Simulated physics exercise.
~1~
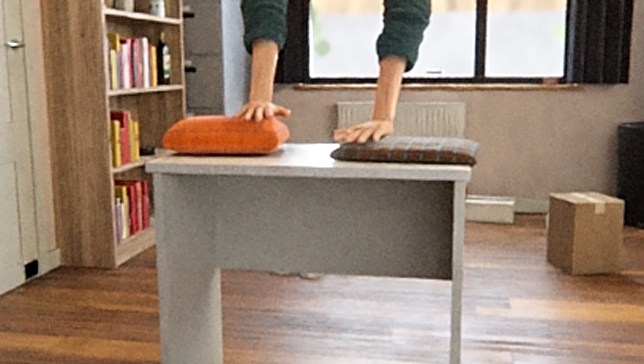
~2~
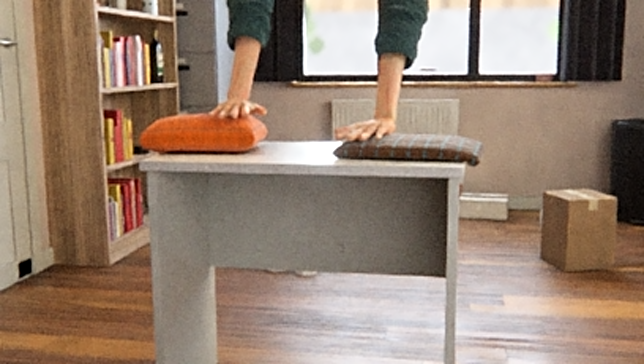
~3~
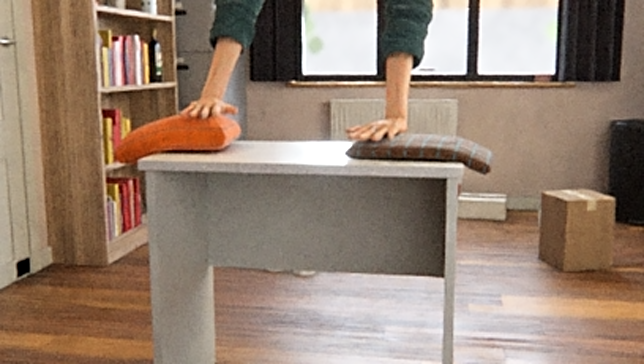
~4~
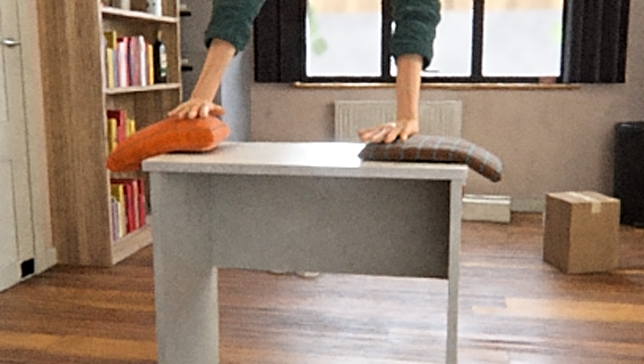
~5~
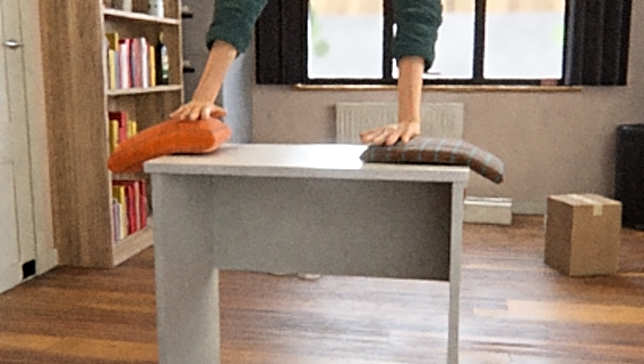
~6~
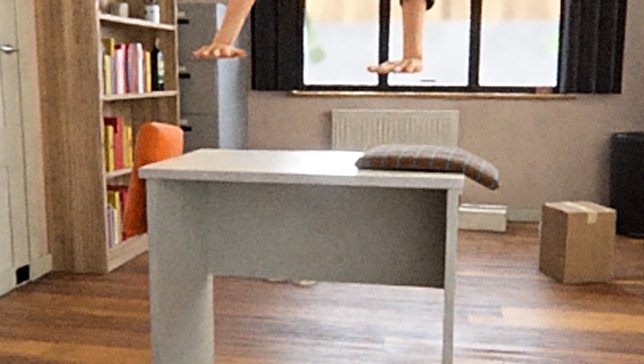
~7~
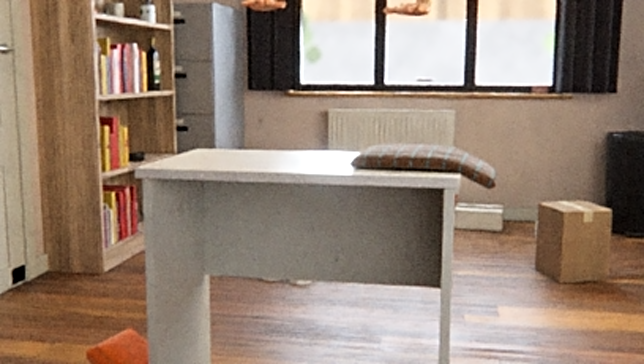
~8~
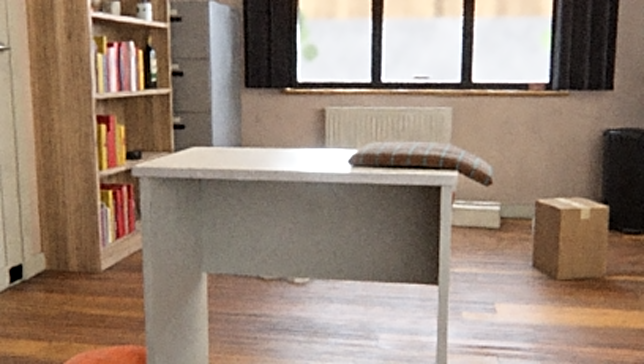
Two hands push orange and brown cushions outward, then let go, and the orange one falls.
